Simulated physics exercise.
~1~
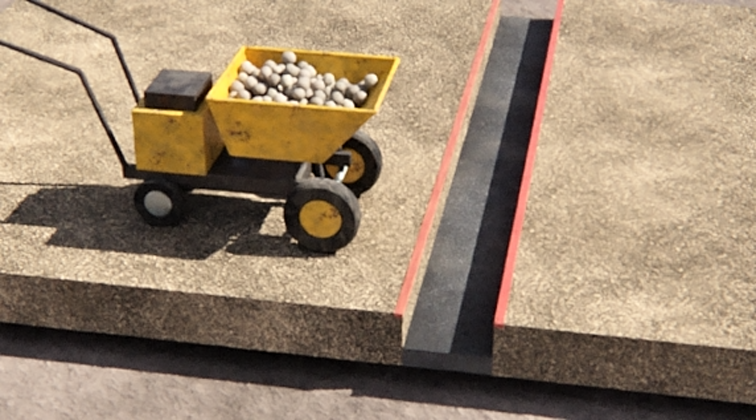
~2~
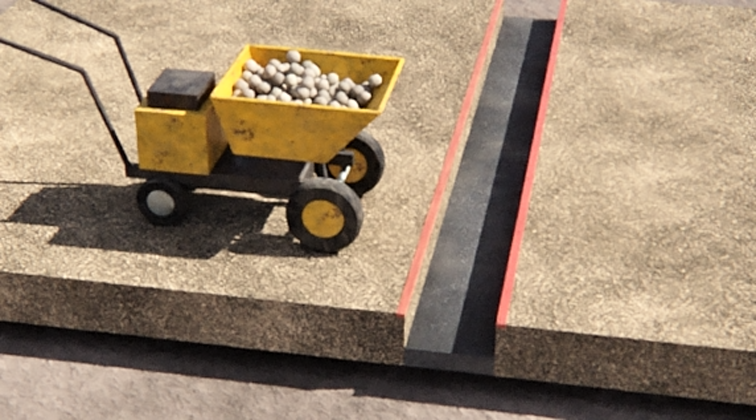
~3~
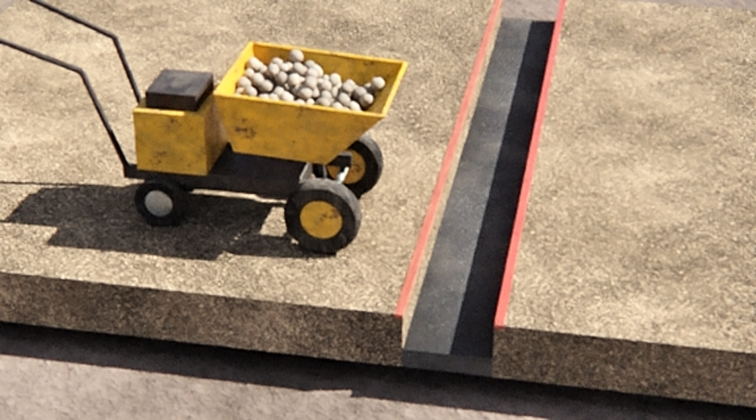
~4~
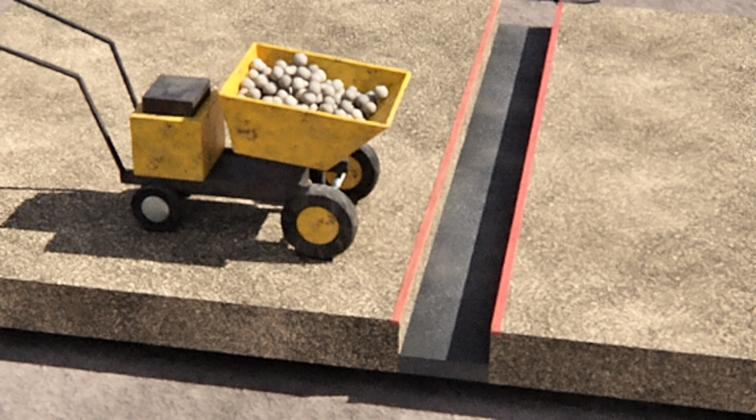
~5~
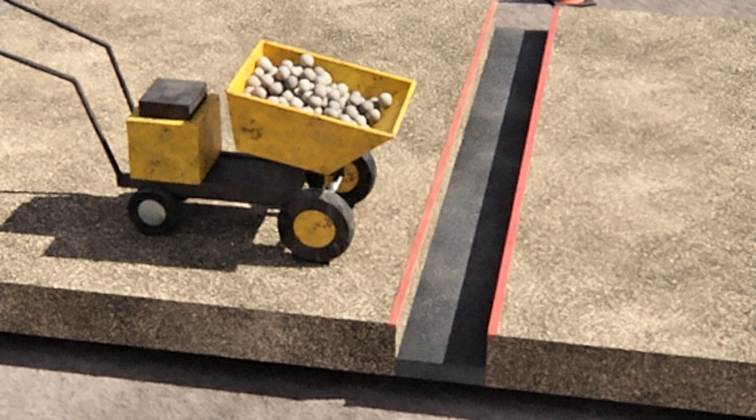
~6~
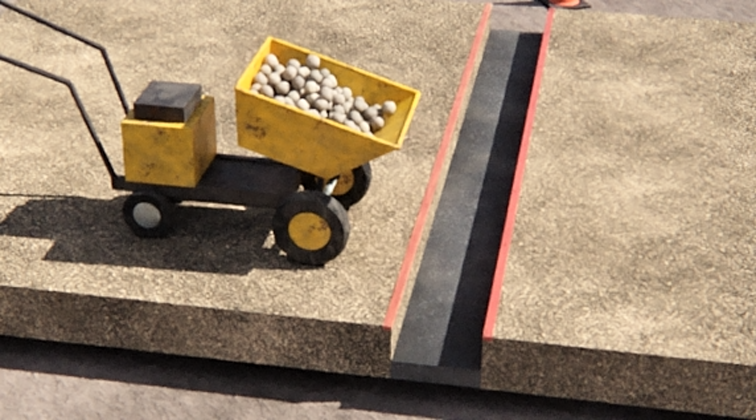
Yellow power barrow loaded with river pebbles standing beside a shallow board-edged trench, its skip gradually tilting down toward the right.
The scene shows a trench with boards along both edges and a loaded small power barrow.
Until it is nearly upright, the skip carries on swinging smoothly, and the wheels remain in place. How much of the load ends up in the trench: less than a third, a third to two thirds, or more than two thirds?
More than two thirds.
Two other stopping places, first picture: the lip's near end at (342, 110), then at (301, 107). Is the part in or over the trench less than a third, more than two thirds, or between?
Place one, above two thirds; place two, between a third and two thirds.
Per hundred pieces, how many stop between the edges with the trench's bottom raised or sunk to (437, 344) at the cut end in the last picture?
Roughly 50 in a hundred.
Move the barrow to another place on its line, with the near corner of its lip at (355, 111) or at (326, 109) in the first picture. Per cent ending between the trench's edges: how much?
90 and 80 percent, in that order.
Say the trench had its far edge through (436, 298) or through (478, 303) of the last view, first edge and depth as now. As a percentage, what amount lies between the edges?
In order: Some 0 per cent, then some 60 per cent.
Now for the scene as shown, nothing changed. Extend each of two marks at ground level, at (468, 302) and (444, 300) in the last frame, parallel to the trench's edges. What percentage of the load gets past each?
In order, some 30 % then some 60 %.
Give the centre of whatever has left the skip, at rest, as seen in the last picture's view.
Roughly at pixel (469, 267).
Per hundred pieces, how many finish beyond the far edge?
That share comes out near 5 in a hundred.
Shortly afterwards, skip tipped steeply; the whole lot in the skip.
Next, skip tipped right over; the bulk in the skip; near a quarter in or heaped over the trench; only a few falling.
Some moments later, skip tipped right over; near a quarter in the skip; the bulk in or heaped over the trench; a little beyond it.
In the end, skip tipped right over; a little in the skip; the bulk in or heaped over the trench; a little beyond it.
